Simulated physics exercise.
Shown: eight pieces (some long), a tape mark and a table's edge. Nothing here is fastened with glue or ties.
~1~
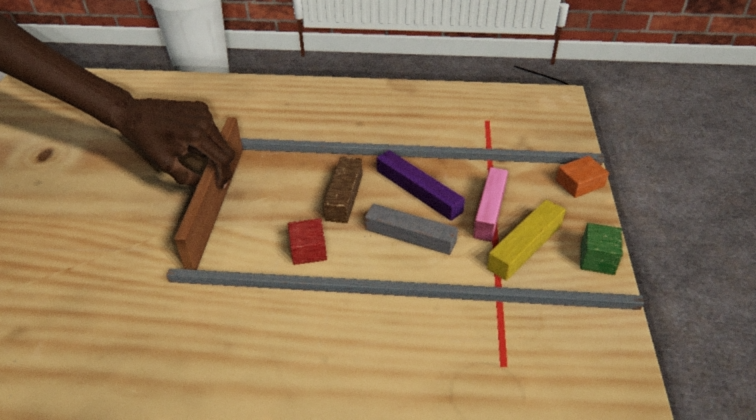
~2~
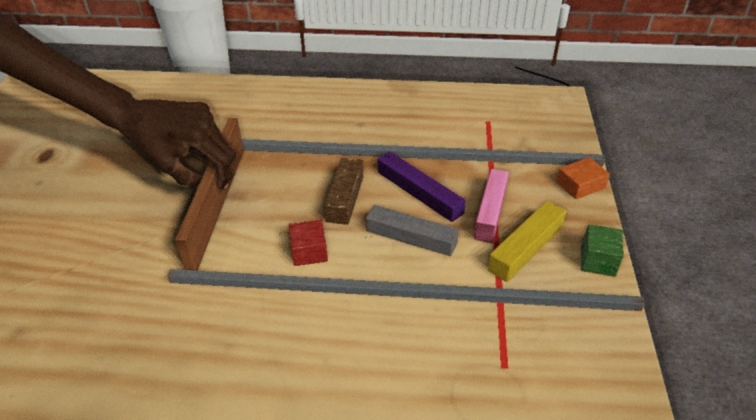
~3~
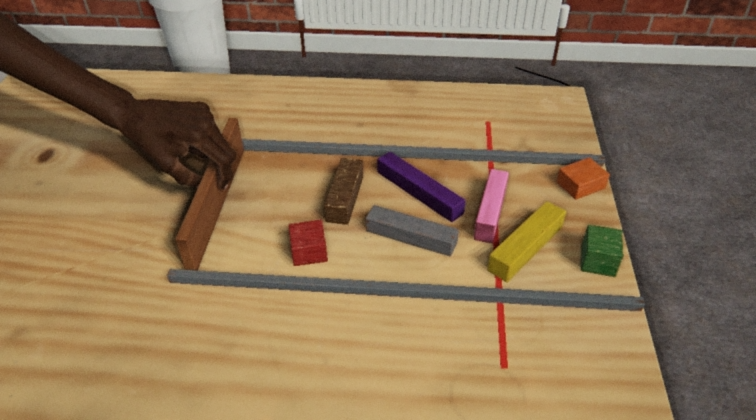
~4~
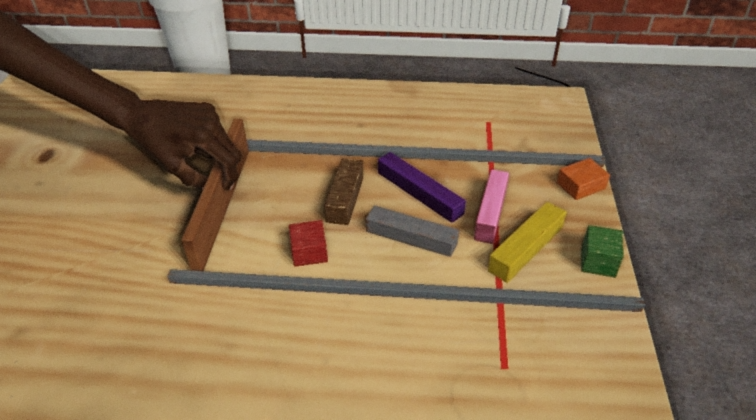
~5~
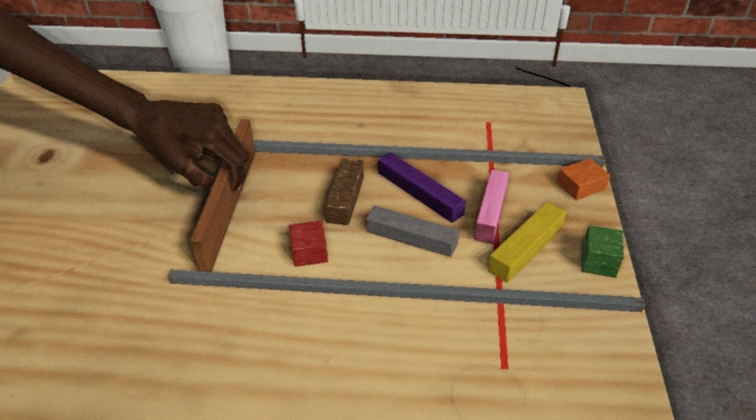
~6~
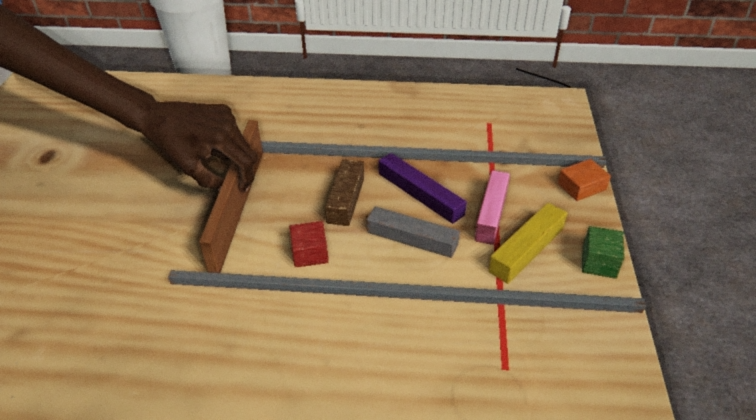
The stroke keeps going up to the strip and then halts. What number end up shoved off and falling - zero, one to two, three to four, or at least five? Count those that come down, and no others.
The table loses no piece at all.
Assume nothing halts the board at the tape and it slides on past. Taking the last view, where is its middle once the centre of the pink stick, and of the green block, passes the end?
First near (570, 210), second near (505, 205).
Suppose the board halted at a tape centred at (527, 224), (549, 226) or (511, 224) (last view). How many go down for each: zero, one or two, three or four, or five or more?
In order of the places: Just one or two; just one or two; one to two.
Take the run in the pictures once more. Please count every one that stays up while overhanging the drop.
So the number is 1.
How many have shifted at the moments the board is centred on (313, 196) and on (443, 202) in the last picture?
Answer - first 1, then 6.
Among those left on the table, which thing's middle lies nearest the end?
The green block finishes closest.
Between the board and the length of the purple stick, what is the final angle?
Roughly 10°.
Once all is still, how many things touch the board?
Contact count: 2.
Soon after, none off yet; green block at rest near (603, 252); orange block at rest near (584, 180); yellow bar at rest near (529, 242).
After that, none off yet; green block at rest near (603, 252); orange block at rest near (584, 180); yellow bar moving near (539, 246).
In the end, the number that fall off is zero.
